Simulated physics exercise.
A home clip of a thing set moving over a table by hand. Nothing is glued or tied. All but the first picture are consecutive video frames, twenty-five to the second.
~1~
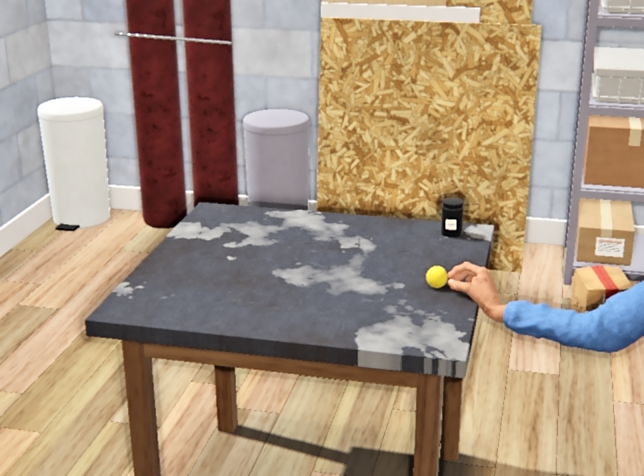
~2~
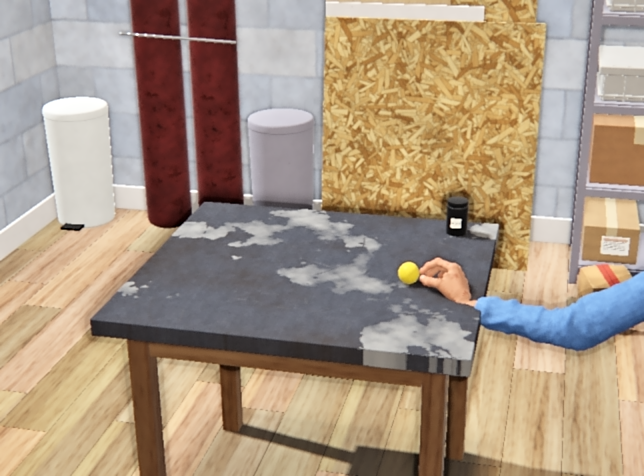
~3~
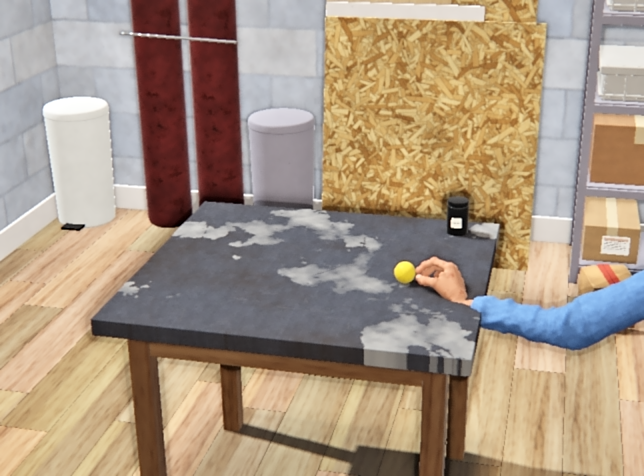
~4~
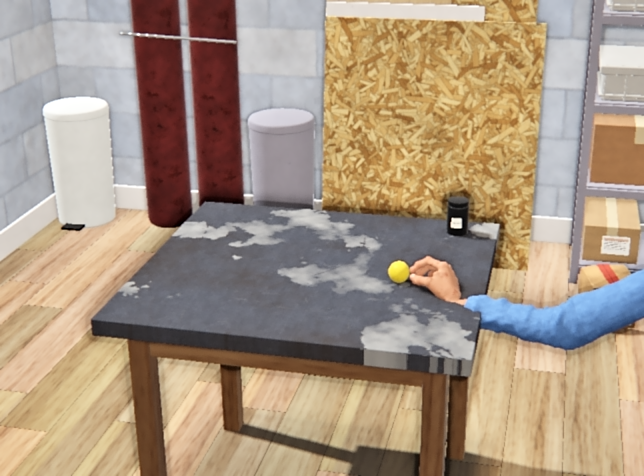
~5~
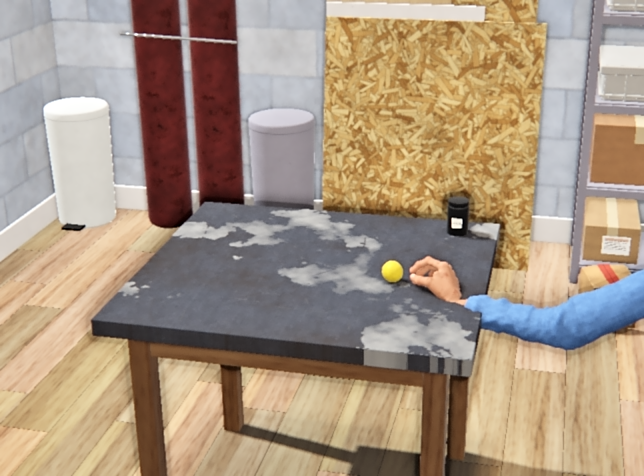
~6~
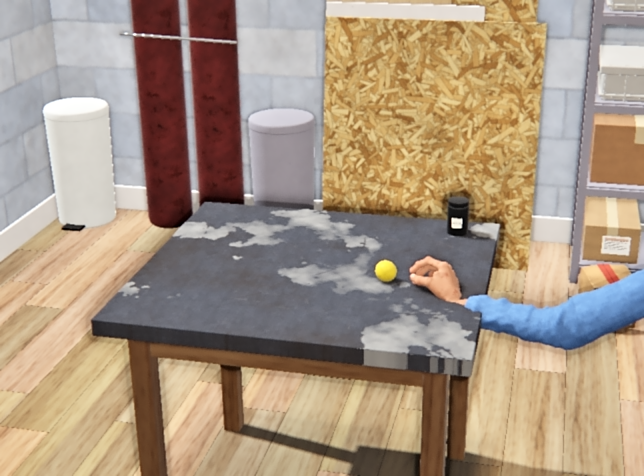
A hand in a blue sleeve moved a small yellow lemon leftward across a dark, patchy tabletop, then stayed nearly still as the lemon slid a little farther left, leaving a small gap from the fingers.
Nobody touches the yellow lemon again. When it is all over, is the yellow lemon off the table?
The yellow lemon remains on top.
Then, 0.30 s past the last view, yellow lemon displaced well along near (342, 267).
Then, 0.70 s past the last view, yellow lemon displaced well along near (298, 264).
Finally, moved from the start, yellow lemon. Final places as the last picture's camera would see them, yellow lemon near (258, 260).
